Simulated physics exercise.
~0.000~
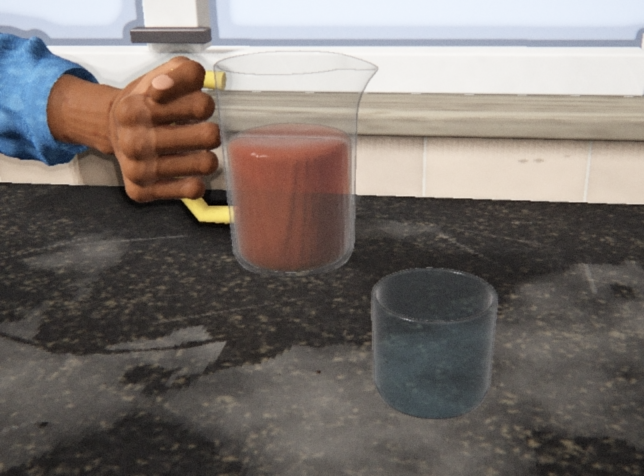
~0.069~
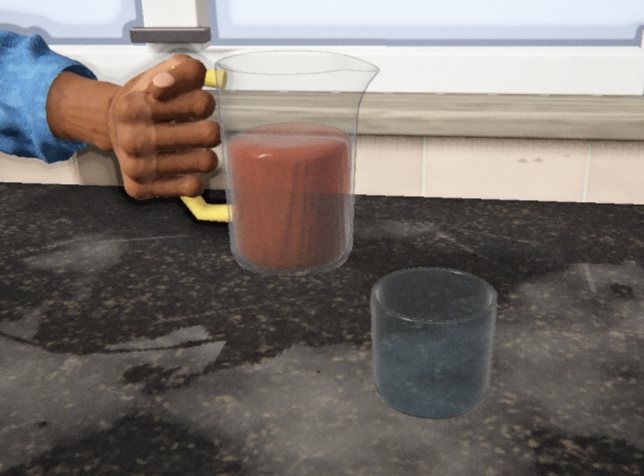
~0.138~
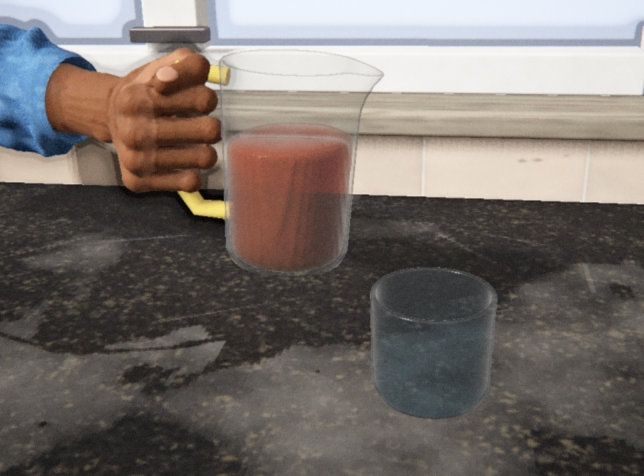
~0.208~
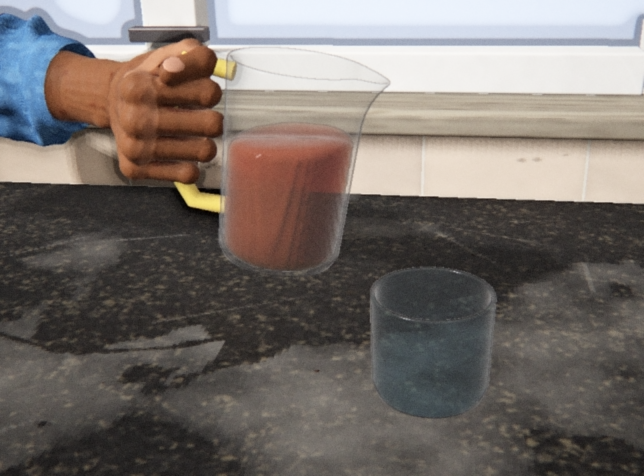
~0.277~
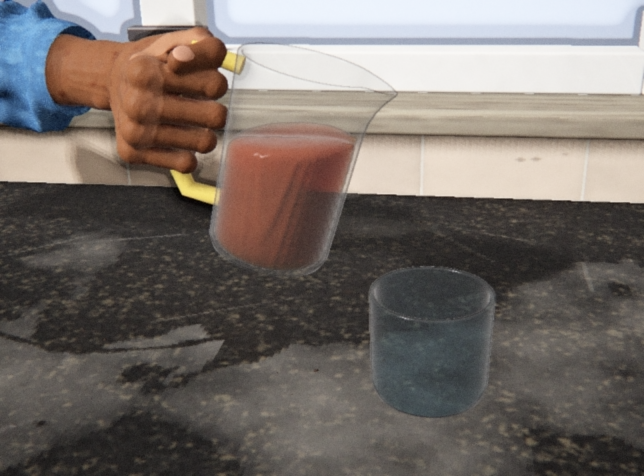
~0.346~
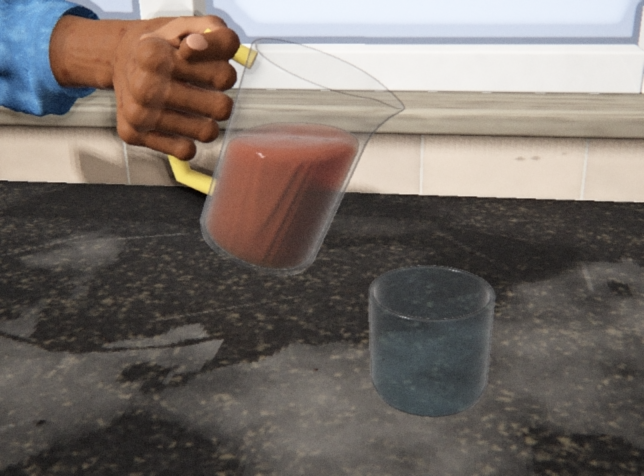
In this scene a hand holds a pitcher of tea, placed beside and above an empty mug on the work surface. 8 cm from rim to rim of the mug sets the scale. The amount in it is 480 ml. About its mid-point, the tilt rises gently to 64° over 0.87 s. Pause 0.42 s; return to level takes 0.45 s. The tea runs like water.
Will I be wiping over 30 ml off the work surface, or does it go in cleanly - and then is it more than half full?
Clean, less than half full.
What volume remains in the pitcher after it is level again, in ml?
Roughly 330 ml.
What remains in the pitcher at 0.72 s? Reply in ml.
About 470 ml.
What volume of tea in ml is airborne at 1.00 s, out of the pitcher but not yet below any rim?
I'd say some 30 ml of liquid is up in the air.
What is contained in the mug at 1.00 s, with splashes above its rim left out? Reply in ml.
Near 50 ml, more or less.
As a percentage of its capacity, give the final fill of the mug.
35 %.
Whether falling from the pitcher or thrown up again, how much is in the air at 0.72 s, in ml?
I'd put it near 10 ml.
Then, 0.72 s in, the tilt is 60° and the mug has 0 ml, the pitcher 465 ml, and 0 ml is on the work surface.
Then, 1.00 s in, the tilt is 64° and the mug has 50 ml, the pitcher 395 ml, and 0 ml is on the work surface.
Then, 1.29 s in, the tilt is 64° and the mug has 115 ml, the pitcher 345 ml, and 0 ml is on the work surface.
Then, 1.61 s in, the tilt is 13° and the mug has 140 ml, the pitcher 330 ml, and 5 ml is on the work surface.
Finally, the mug has 140 ml, the pitcher 330 ml, and 5 ml is on the work surface.
